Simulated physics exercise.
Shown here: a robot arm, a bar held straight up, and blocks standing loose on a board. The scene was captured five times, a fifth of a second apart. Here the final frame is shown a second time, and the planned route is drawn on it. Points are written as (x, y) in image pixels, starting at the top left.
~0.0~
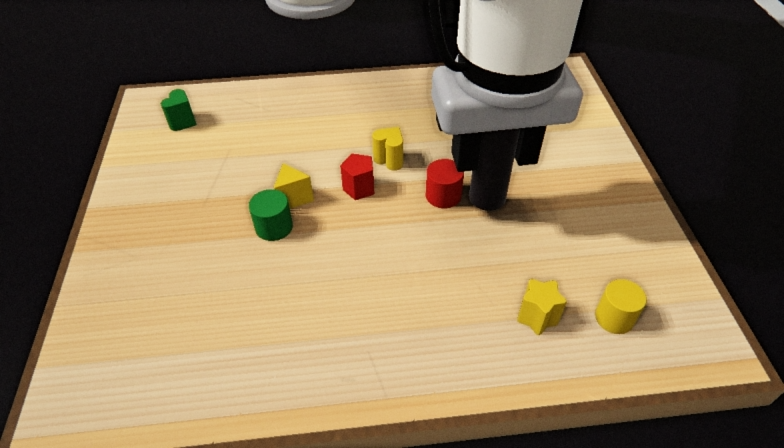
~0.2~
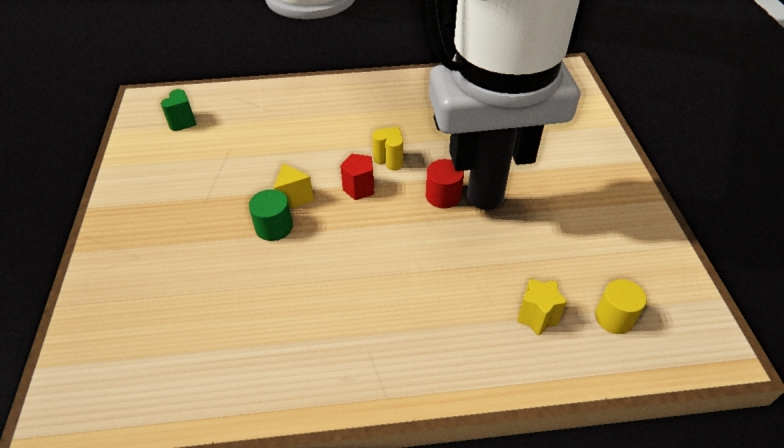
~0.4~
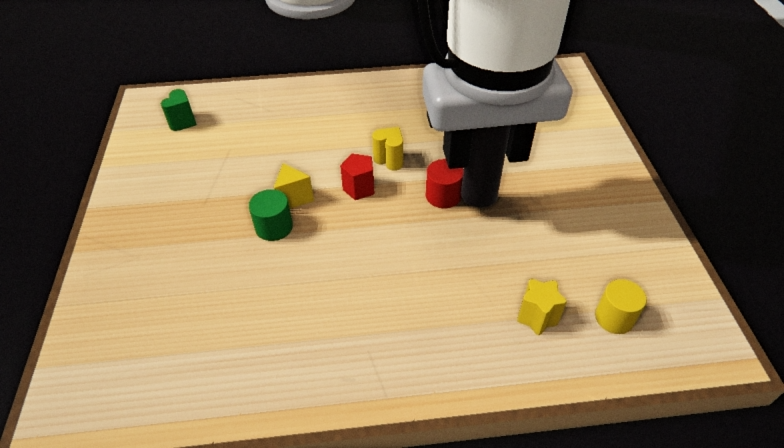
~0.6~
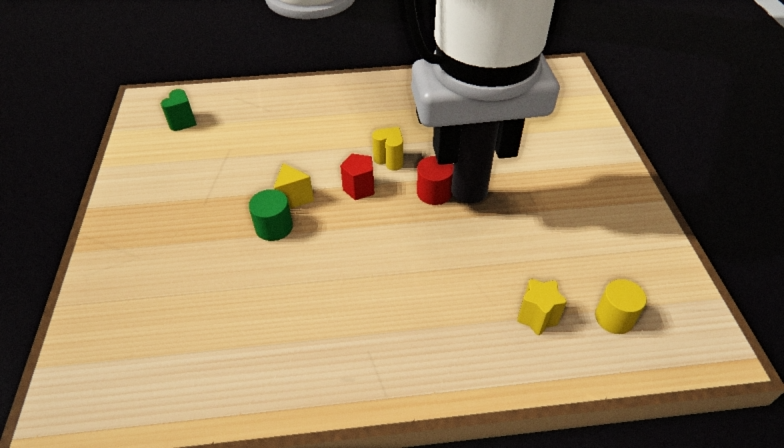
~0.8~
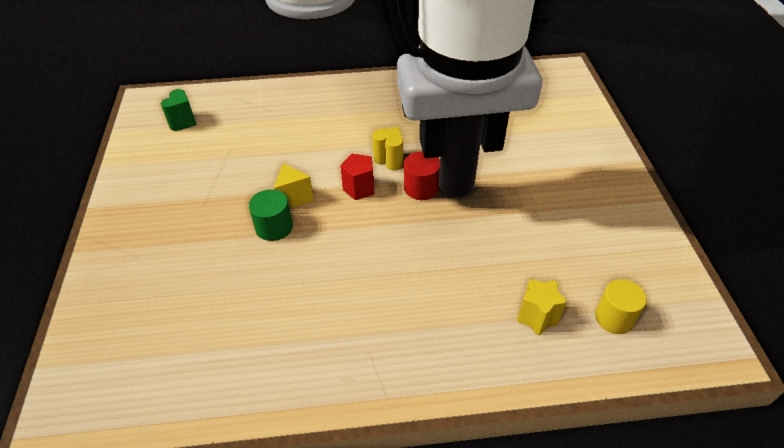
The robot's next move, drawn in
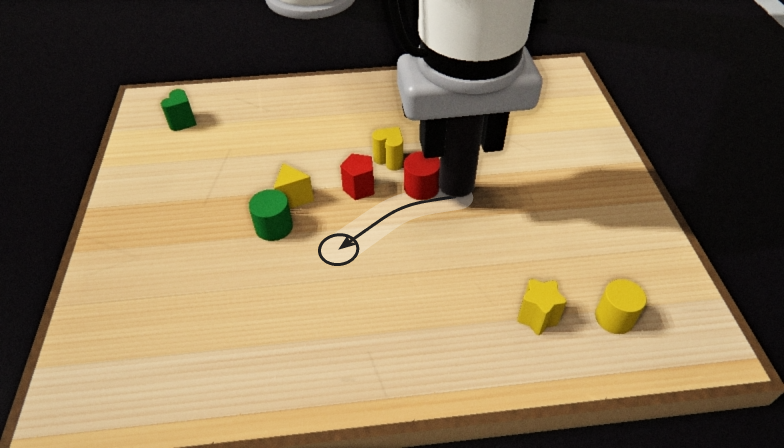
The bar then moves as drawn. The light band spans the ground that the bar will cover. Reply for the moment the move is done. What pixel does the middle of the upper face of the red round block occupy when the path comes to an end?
For the centre of its top, I'd go with (390, 159).
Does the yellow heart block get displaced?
The answer is no.
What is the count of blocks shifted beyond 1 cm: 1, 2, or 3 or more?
My prediction: One block.
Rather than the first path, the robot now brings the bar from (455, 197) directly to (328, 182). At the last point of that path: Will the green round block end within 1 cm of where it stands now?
It seems so.
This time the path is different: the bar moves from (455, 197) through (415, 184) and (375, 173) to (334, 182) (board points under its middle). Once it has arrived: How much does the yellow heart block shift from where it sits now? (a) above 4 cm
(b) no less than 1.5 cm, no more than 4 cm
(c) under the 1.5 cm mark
I choose b.
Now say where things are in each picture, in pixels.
In the first frame, bar tip at (487, 198); block tops, red pentagonal block at (358, 164); yellow heart block at (389, 135); red round block at (446, 171).
In the second frame, bar at (485, 197); blocks unchanged.
In the third frame, bar at (479, 195); blocks unchanged.
In the fourth frame, bar at (469, 191); red round block at (436, 168).
In the fifth frame, bar at (457, 185); red pentagonal block at (358, 164); yellow heart block at (389, 135); red round block at (423, 163).
Path on the board, from (455, 197) via (412, 205) and (375, 224), ending at (339, 249).
What follows on the original path. One third of the way, bar at (412, 193); red round block at (391, 159).
Two thirds of the way, bar at (374, 213); red round block at (390, 159).
At the end, bar at (337, 238); red pentagonal block in place; yellow heart block in place; red round block at (390, 159).
